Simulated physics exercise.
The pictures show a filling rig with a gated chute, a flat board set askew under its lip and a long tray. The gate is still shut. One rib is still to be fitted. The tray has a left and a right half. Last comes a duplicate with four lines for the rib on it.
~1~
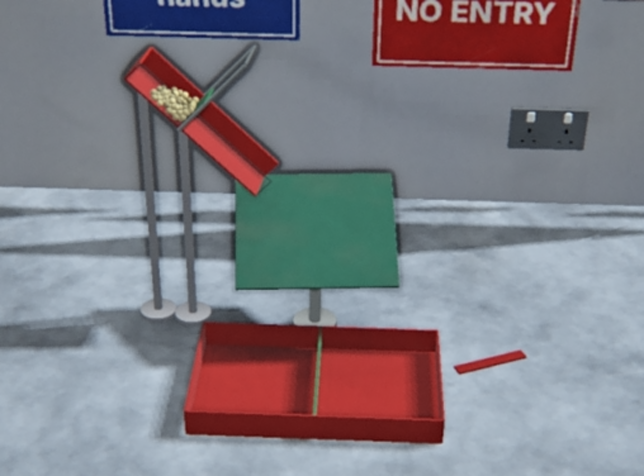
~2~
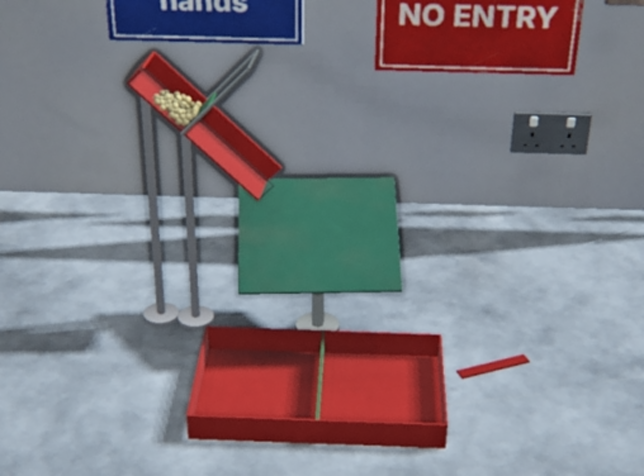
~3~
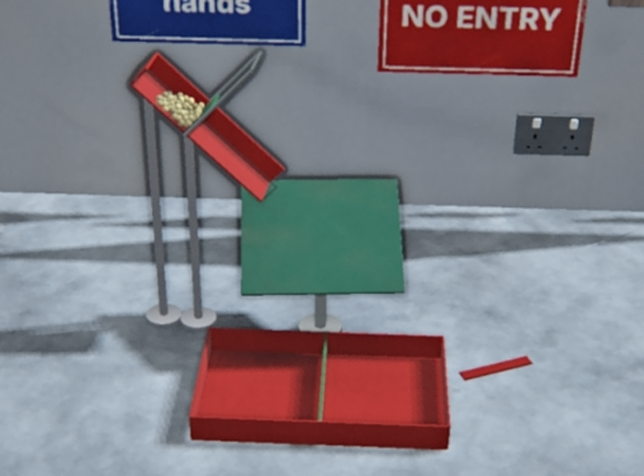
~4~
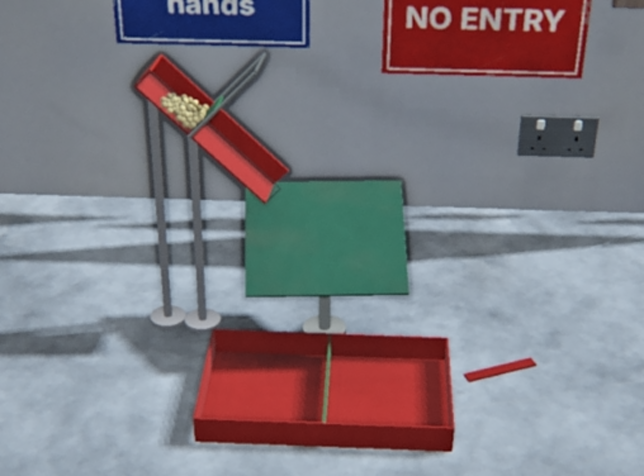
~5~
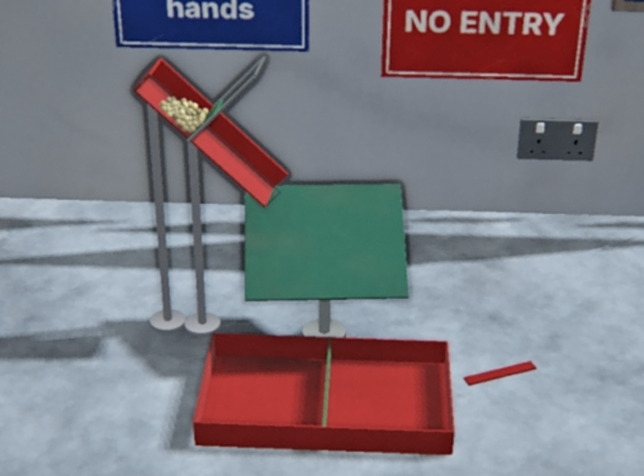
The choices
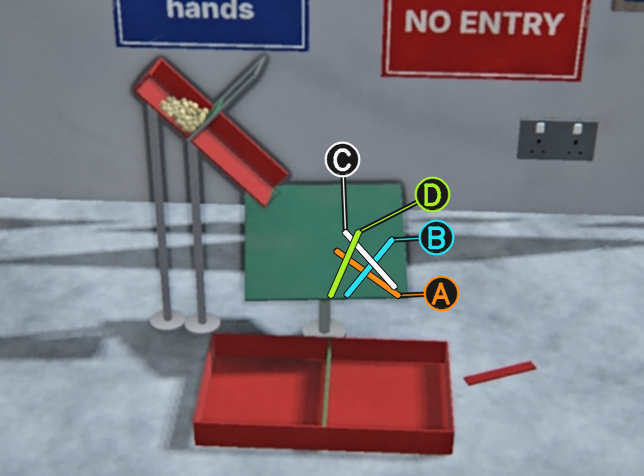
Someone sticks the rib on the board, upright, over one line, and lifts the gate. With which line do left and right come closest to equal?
The best line is B.
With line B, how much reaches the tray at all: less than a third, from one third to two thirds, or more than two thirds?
Line B gives more than two thirds.
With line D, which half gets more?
More lands on the left.
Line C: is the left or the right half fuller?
Right.
On the marked copy, line A from (336, 251) to (398, 295); line B from (391, 239) to (347, 294); line C from (345, 232) to (394, 286); line D from (358, 232) to (330, 295).
If A is chosen, of what is caught, a small part in the left half, most in the right.
If B is chosen, of what is caught, about two thirds in the left half, about a third in the right.
If C is chosen, of what is caught, a small part in the left half, most in the right.
If D is chosen, of what is caught, nearly all in the left half, a small part in the right.
